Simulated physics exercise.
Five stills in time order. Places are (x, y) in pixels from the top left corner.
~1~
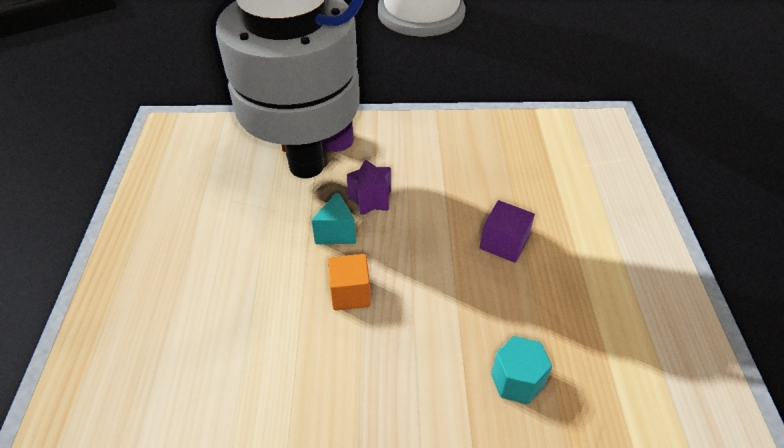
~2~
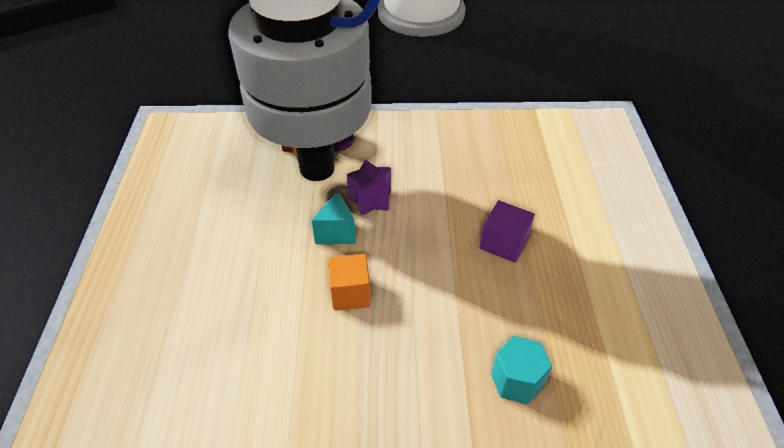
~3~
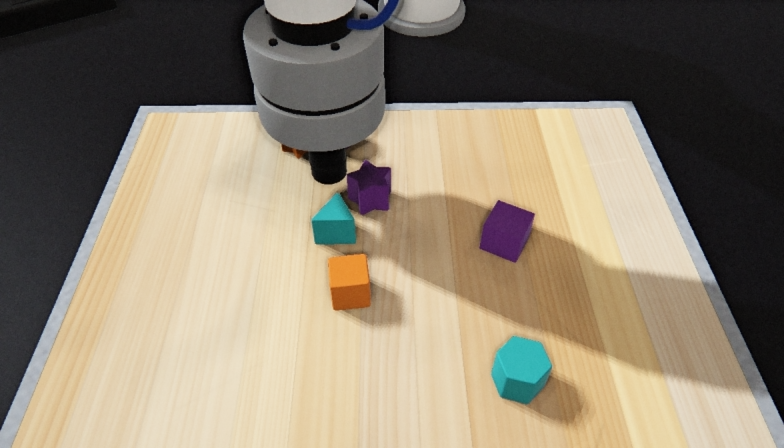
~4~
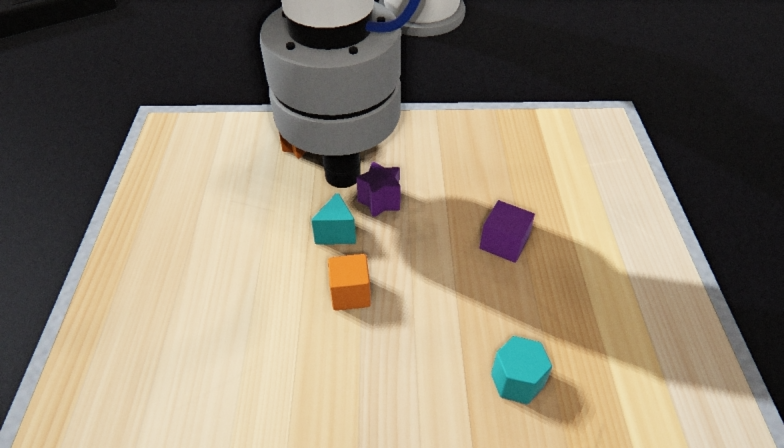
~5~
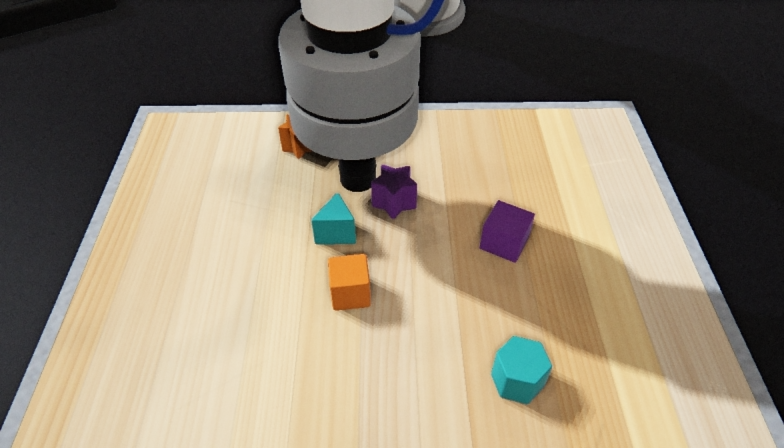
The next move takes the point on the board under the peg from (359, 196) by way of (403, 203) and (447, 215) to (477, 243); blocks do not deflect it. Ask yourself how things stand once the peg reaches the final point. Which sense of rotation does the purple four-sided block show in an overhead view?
Bird's-eye view: Clockwise.
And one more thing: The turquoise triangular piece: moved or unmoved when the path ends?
When the path is over, the turquoise triangular piece is still on its spot.
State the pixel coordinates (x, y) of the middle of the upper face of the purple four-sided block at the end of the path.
The middle of its upper face should be somewhere near (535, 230).
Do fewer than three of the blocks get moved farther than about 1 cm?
Answer: Yes.
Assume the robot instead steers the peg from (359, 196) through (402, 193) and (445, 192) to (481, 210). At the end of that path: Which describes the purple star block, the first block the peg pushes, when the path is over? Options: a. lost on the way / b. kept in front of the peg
The one that fits is b, kept in front of the peg.
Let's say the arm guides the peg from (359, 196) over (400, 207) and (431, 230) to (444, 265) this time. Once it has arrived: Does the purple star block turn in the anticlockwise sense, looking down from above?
I expect so.
On the path given first. One third of the way, peg at (405, 188); purple star block at (440, 185).
Two thirds of the way, peg at (449, 199); purple star block at (485, 194), turned 15° anticlockwise.
At the end, peg at (480, 228); turquoise triangular piece still; purple star block at (508, 202), turned 55° anticlockwise; purple four-sided block at (535, 230), turned 40° clockwise.
